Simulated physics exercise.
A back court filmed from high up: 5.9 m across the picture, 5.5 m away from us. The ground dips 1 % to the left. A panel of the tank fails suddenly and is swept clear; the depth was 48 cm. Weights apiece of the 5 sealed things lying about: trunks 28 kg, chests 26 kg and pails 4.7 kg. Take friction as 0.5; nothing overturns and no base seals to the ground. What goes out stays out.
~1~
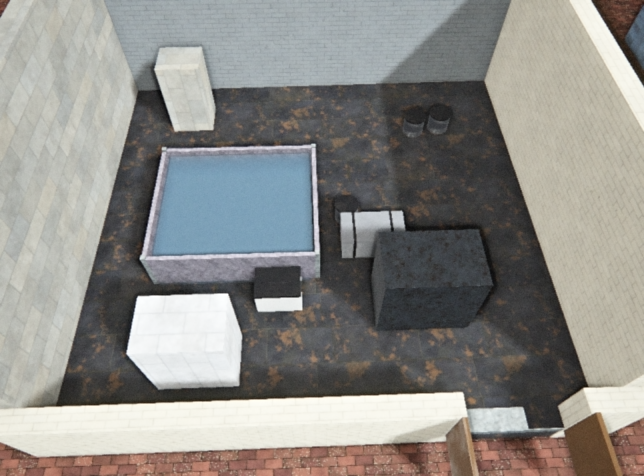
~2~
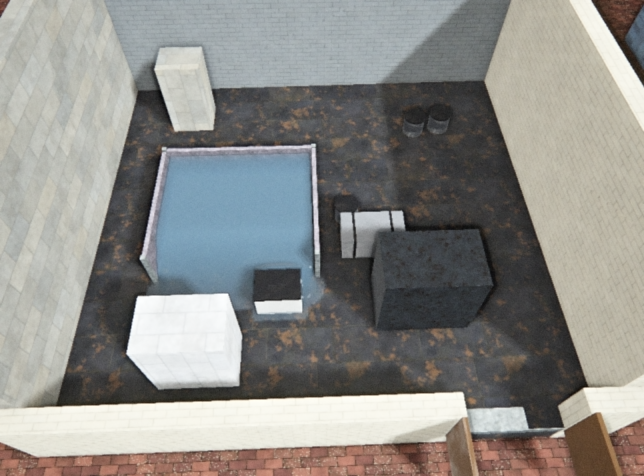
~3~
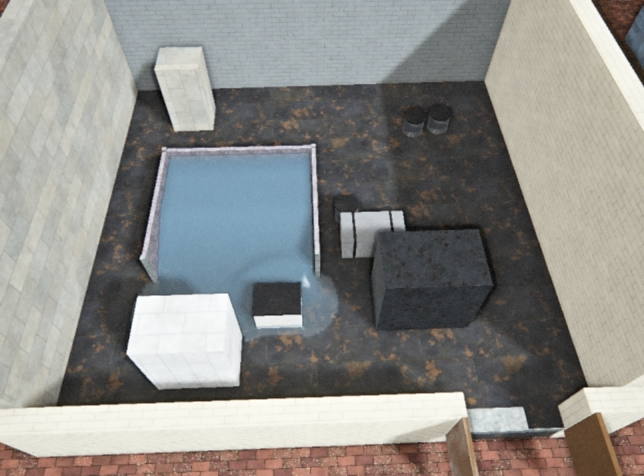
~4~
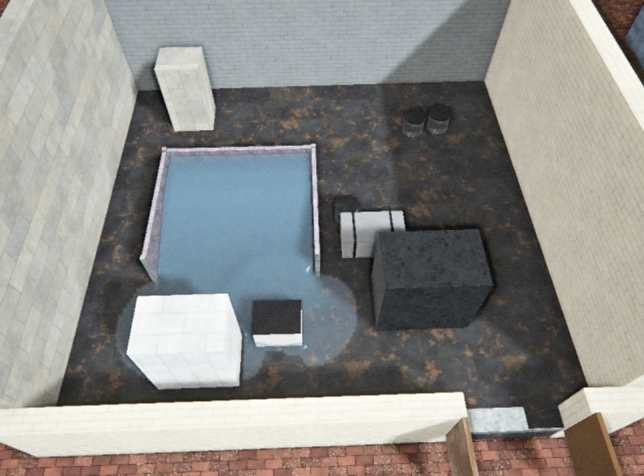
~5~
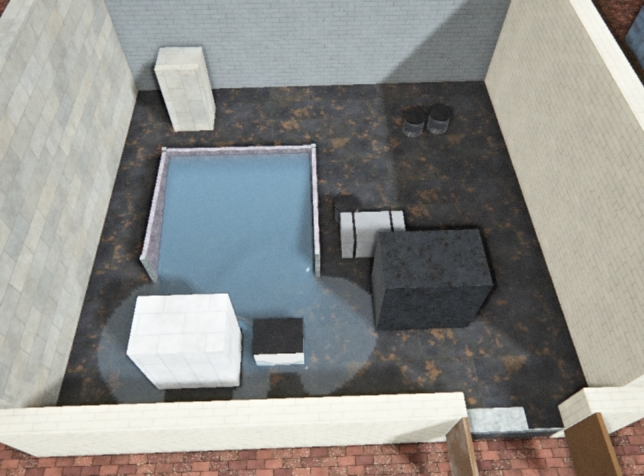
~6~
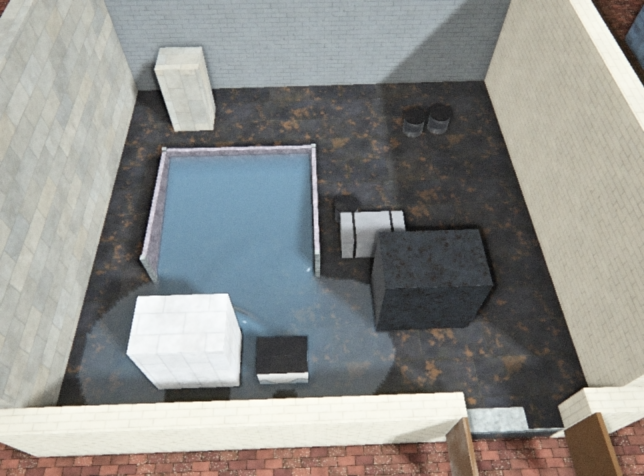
Walled courtyard with a tank losing its front panel, water spreading over the dark floor and pushing a small black-and-white chest forward.
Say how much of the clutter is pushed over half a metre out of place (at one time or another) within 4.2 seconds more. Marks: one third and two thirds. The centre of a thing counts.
Share: Less than a third.
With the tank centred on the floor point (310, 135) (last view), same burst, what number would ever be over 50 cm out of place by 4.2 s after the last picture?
Then 2.
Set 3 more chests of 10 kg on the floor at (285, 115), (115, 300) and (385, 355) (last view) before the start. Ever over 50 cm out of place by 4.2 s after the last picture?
In that order: Short of it, more, past it.
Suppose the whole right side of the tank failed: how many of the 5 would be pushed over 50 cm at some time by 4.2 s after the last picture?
In that case 4 of them.
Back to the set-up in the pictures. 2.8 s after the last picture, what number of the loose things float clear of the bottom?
1 of them.
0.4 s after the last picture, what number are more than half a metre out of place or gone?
1 of them.
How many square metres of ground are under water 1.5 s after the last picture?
Roughly 12 m2.
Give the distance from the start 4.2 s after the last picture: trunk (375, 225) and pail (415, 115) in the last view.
In turn: 0 cm, 0 cm.
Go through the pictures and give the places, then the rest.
In the first frame, a chest at (278, 281), on the bottom; a trunk at (373, 226), on the bottom; water covers 3.3 m2; 0 of 5 have shifted.
In the second frame, a chest at (278, 284) rests on the ground, 4 cm from its start; a trunk at (373, 226) rests on the ground; 4.1 m2 under water; 0 of 5 have shifted.
In the third frame, a chest at (277, 298) rests on the ground, 22 cm from its start; a trunk at (373, 226), on the bottom; water covers 5.0 m2; 1 of 5 have shifted.
In the fourth frame, a chest at (277, 316) rests on the ground, 45 cm from its start; a trunk at (373, 226) rests on the ground; 5.8 m2 under water; 1 of 5 have shifted.
In the fifth frame, a chest at (278, 335) rests on the ground, 68 cm from its start; a trunk at (373, 226), on the bottom; water covers 6.8 m2; 1 of 5 have shifted.
In the sixth frame, a chest at (282, 354) rests on the ground, 90 cm from its start; a trunk at (373, 226) rests on the ground; water covers 7.7 m2; 1 of 5 have shifted.
Then, 0.4 s after the last picture 1 of 5 are over 50 cm from their spots; 0 afloat.
Then, 1.5 s after the last picture 1 of 5 are over 50 cm from their spots; 1 afloat.
Then, 2.8 s after the last picture 1 of 5 are over 50 cm from their spots; 1 afloat.
Then, 4.2 s after the last picture 1 of 5 are over 50 cm from their spots, and 1 have been at some point; 0 afloat.
